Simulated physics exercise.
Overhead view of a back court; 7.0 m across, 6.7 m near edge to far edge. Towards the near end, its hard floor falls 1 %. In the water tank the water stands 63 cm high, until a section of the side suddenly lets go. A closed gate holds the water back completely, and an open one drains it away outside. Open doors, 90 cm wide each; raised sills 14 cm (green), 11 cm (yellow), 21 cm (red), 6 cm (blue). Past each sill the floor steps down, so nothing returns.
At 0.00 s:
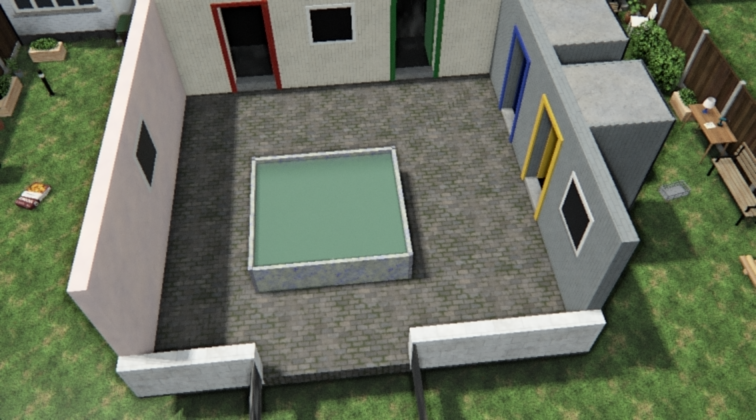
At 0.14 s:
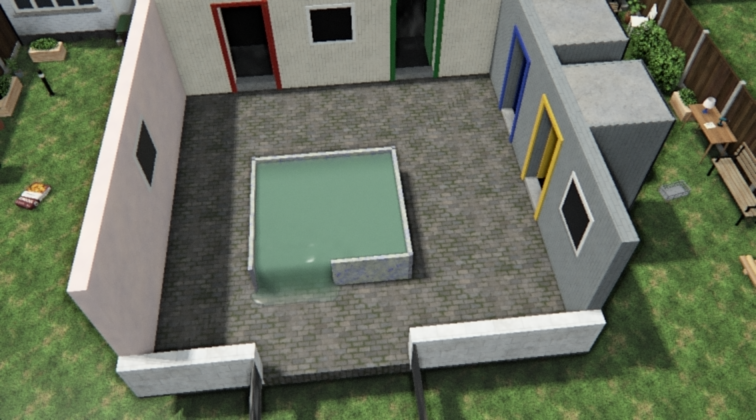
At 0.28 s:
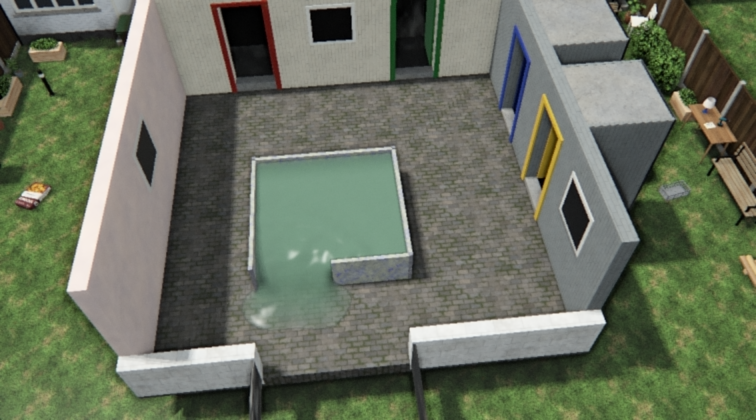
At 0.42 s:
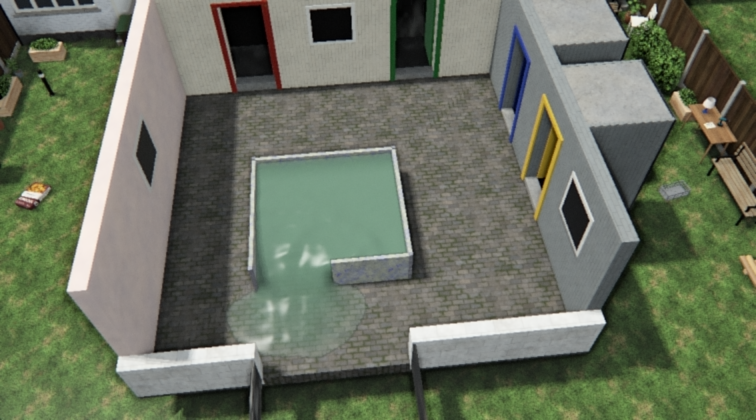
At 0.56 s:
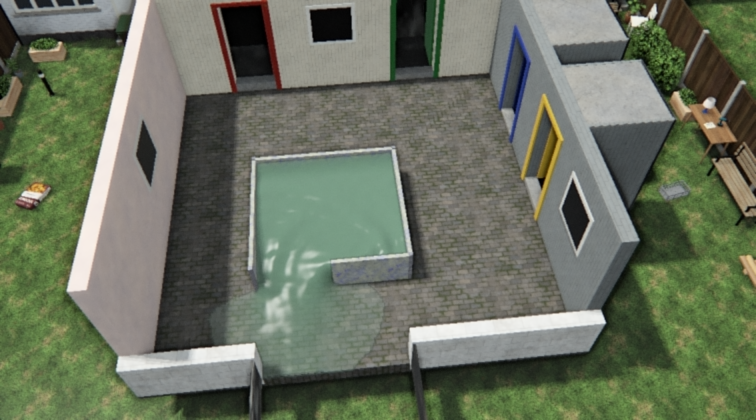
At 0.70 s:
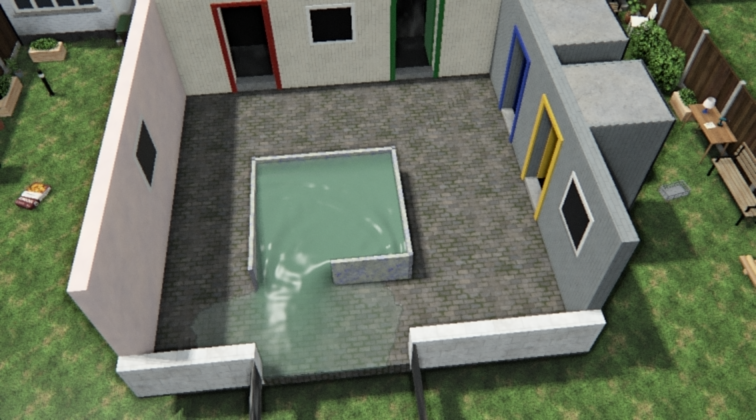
Green water pours from the tank's open front left corner and spreads across the paved court.
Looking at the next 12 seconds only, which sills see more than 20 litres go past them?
As I see it, the green door falls short of the limit, the yellow door falls short of the limit, the red door falls short of the limit, the blue door falls short of the limit.
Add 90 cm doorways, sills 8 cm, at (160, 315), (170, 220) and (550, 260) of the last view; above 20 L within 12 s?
The first one exceeds it, the second one doesn't reach it, and the third one doesn't reach it.
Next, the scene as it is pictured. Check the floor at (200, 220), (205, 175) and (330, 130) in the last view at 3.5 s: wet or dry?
Listed in sequence, the spots are drenched, drenched and bone dry.
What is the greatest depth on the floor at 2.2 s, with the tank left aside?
Some 44 cm deep.
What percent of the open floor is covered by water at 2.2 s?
Close to 15 in a hundred parts are wet.
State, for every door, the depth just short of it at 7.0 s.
Measured in centimetres, the green door gives 0, the yellow door 0, the red door 8 and the blue door 0.
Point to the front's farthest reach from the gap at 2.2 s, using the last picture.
About (470, 343) in the last view.
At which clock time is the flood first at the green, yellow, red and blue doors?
Arrival: Green 7.5 s, yellow not within the 12 s, red 5.0 s, blue 11.0 s.
After 1.4 s water covers 10 % of the floor and is deepest (40 cm) near (253, 365); green door not reached, yellow door not reached, red door not reached, blue door not reached.
After 2.2 s water covers 15 % of the floor and is deepest (44 cm) near (163, 374); green door not reached, yellow door not reached, red door not reached, blue door not reached.
After 3.5 s water covers 25 % of the floor and is deepest (30 cm) near (152, 375); green door not reached, yellow door not reached, red door not reached, blue door not reached.
After 7.0 s water covers 45 % of the floor and is deepest (17 cm) near (152, 375); green door not reached, yellow door not reached, red door 8 cm at the sill, 0 L in, blue door not reached.
After 12.0 s water covers 70 % of the floor and is deepest (10 cm) near (163, 374); green door 2 cm at the sill, 0 L in, yellow door not reached, red door 4 cm at the sill, 0 L in, blue door 4 cm at the sill, 0 L in.
